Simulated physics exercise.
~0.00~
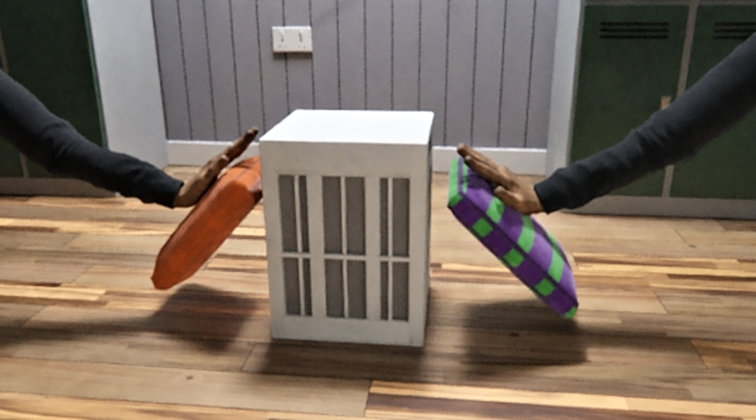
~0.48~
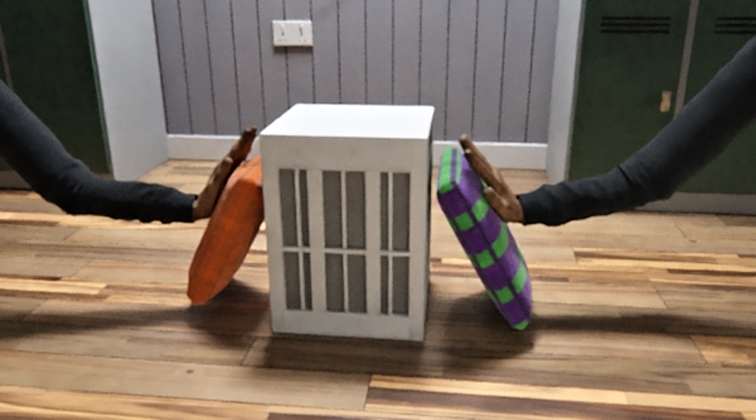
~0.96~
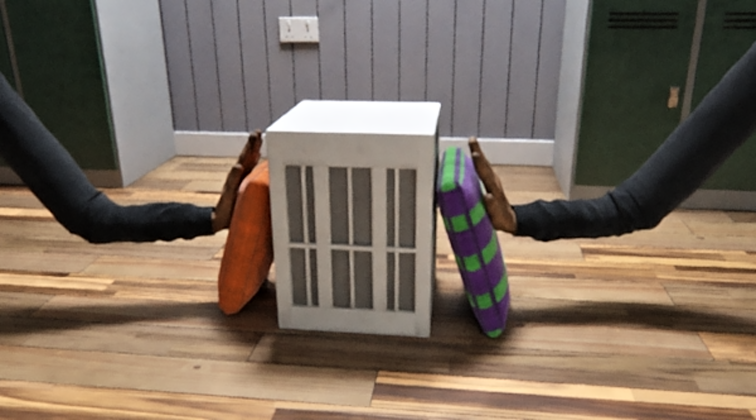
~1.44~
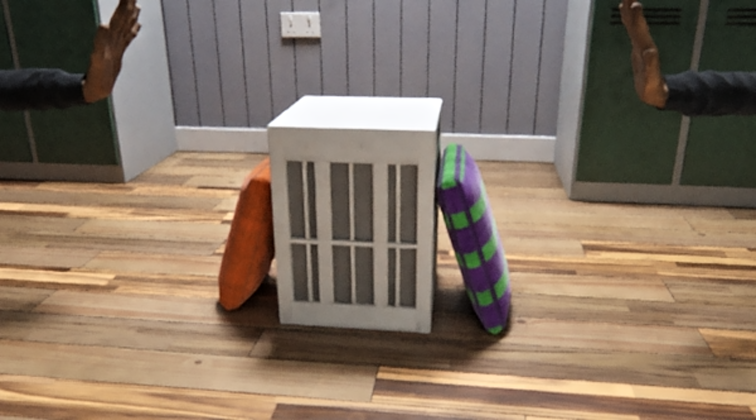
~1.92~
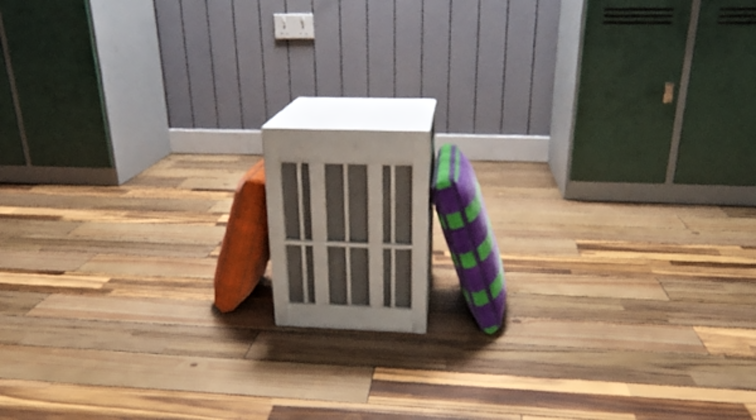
An orange soft bag and a purple cushion with green checks are held tilted against opposite sides of a white crate on a smooth wooden floor, a dark-sleeved arm reaching in to each. The hands push their lower ends inward, the orange bag on the left and the cushion on the right, until both stand more steeply against the crate. Then the hands let go and draw back toward the edges of the view before leaving it. The crate stays in place, and both soft things remain propped against its sides, still leaning on their own.
